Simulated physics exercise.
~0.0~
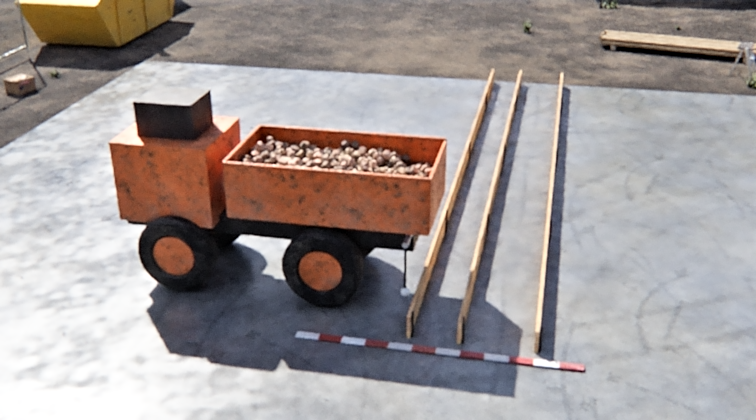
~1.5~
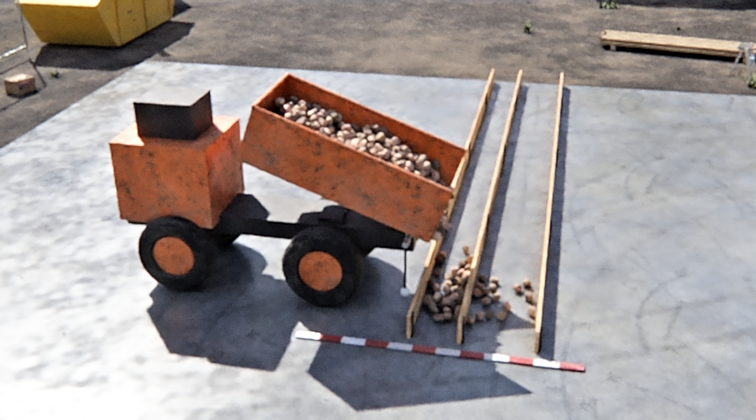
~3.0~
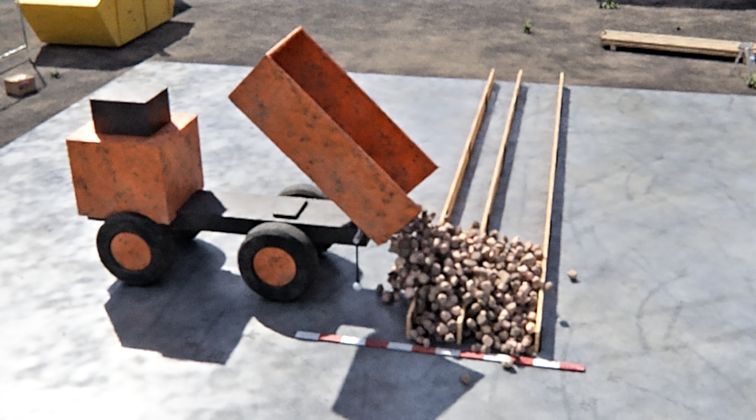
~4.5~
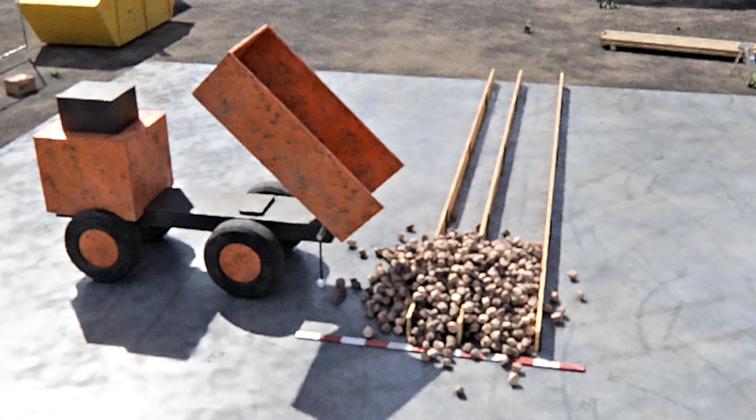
An orange tipping trailer with black wheels and a bed full of brownish stones stands on a grey concrete yard, seen from the side and slightly above. To its right, three long wooden boards form two bays behind a red and white striped staff, with a yellow skip at the upper left. The bed tilts up and the first stones slide out between the boards. It tips steeper, emptying in a rush while the machine draws left. Finally the bed stays raised and empty beside a broad heap covering the near ends of both bays, with a few stones scattered around.
